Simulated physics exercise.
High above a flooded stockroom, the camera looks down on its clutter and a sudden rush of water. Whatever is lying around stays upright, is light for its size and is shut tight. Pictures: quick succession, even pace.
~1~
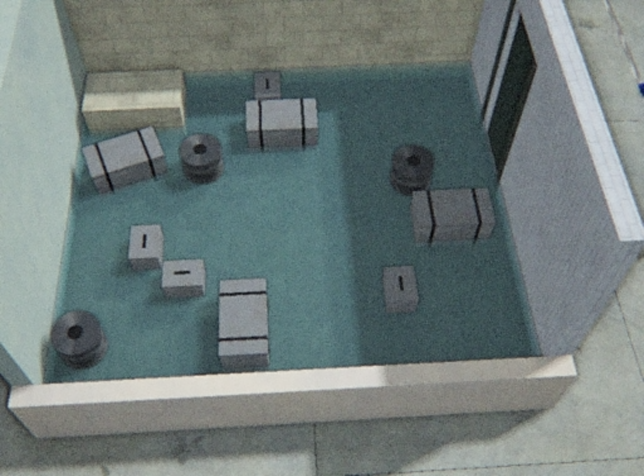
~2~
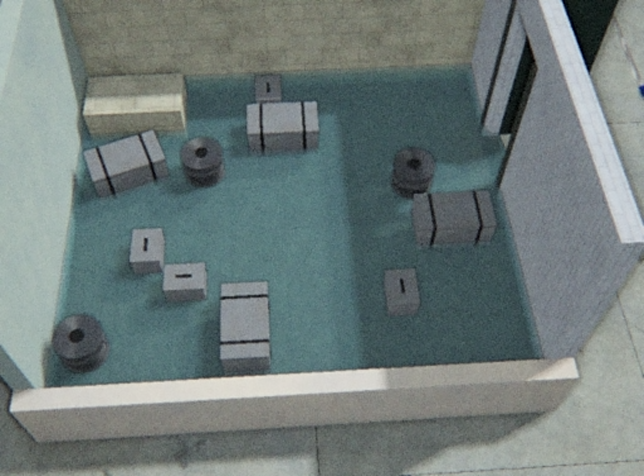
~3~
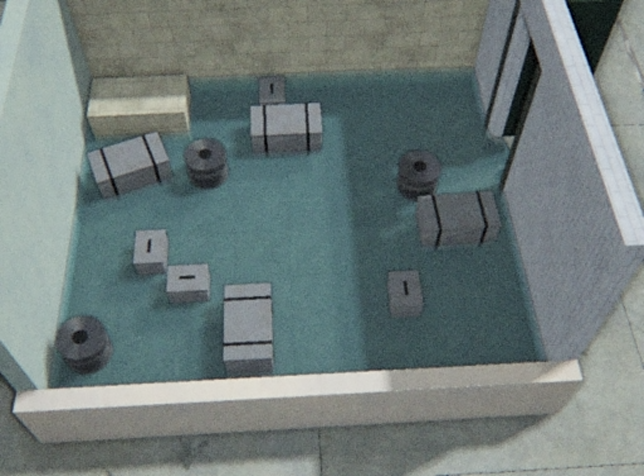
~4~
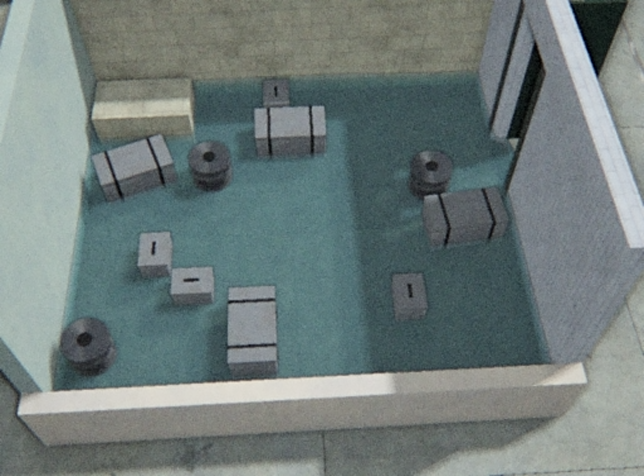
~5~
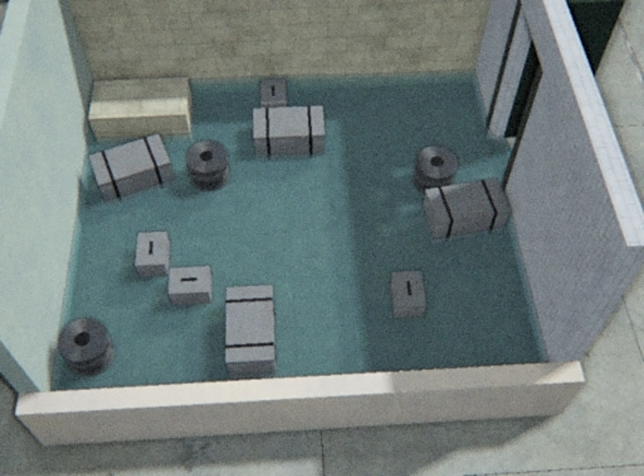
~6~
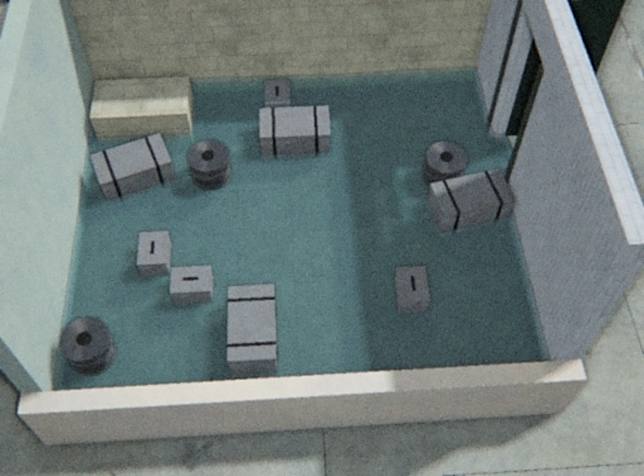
A dark door in the right wall of a flooded room slid open, then the round tub and strapped trunk nearest it drifted a little to the right, while most of the other floating clutter barely moved.
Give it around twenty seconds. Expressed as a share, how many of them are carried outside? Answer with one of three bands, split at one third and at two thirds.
One third to two thirds.
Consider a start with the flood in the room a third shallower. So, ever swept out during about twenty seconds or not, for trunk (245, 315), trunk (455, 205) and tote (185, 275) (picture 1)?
Listed as asked: Held inside, ends up outside, held inside.
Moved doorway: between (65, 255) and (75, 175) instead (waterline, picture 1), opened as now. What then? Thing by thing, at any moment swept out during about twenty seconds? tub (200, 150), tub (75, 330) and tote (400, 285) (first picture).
Note - 1: Escaped; 2: Escaped; 3: Retained.
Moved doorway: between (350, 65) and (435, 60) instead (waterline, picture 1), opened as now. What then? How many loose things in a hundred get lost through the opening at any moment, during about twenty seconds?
Some 50 per cent of the lot.
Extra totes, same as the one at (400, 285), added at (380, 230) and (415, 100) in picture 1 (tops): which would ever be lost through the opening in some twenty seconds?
In the order listed: Flushed away, then flushed away.
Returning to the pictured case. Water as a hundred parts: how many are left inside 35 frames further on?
It comes out at 64 parts in a hundred.
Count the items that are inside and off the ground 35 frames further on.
Number: 8.
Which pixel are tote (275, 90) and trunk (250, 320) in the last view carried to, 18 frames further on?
They'd be somewhere near (335, 89) and (294, 312).
A moment on, 1 of 11 are out; 10 afloat.
Next, 2 of 11 are out; 9 afloat.
Later, 3 of 11 are out; 8 afloat.
In the end, 4 of 11 are out; 7 afloat.
